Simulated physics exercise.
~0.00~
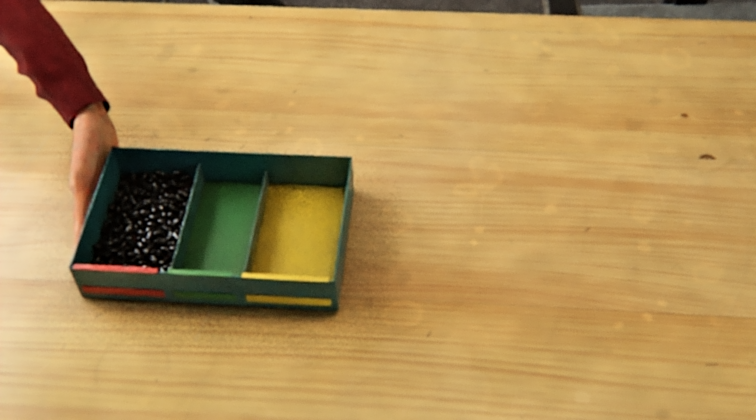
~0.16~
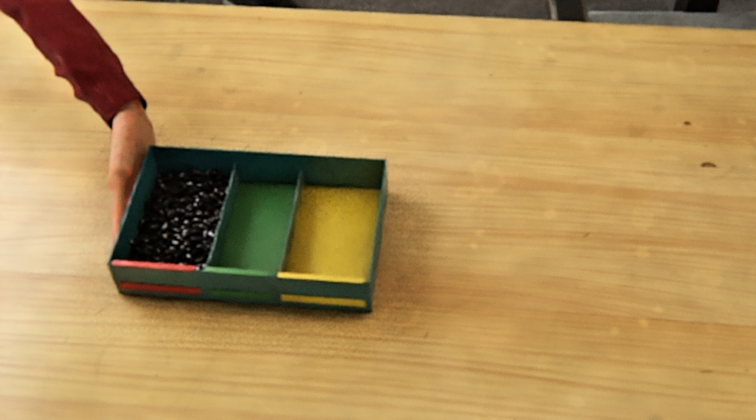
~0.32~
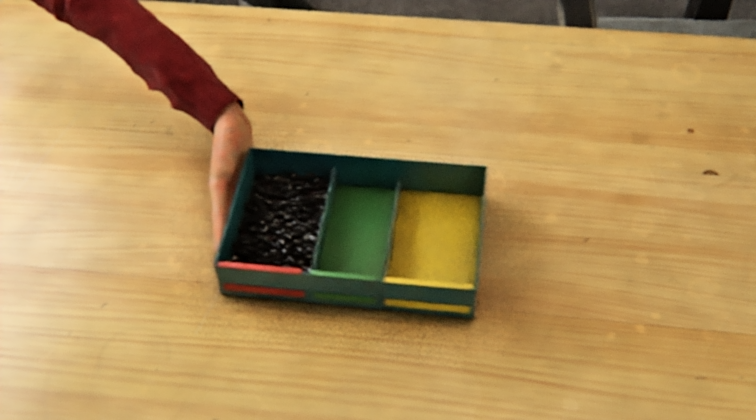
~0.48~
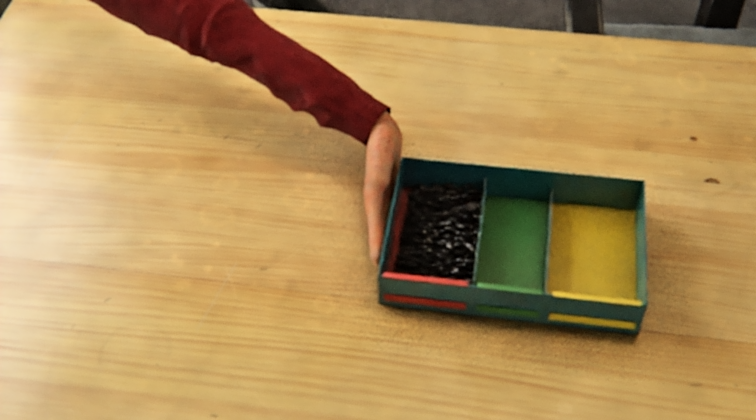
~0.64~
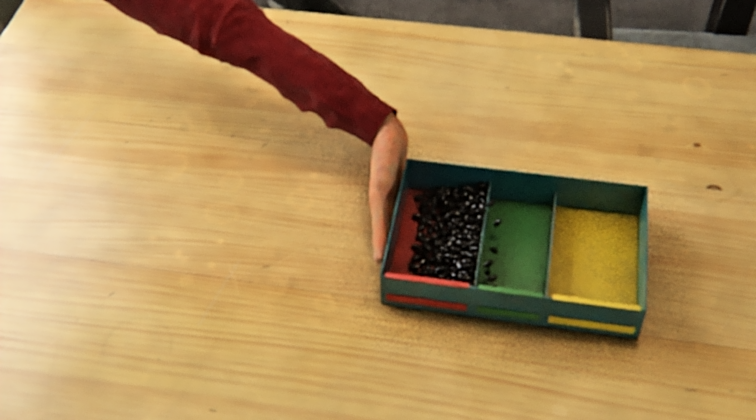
On a pale wooden tabletop seen from above at an angle, a dark teal tray sits at the left, with black beans covering its red left section beside empty green and yellow sections. A hand in a dark red sleeve holds the tray's left end and pushes it to the right, slowly at first, then faster. As it travels, the beans bunch toward the divider, baring a strip of red floor behind them. The tray comes to a stop at the right, the hand still against it, with nearly all the beans in the red section and a few dark ones showing at the green section's left edge.
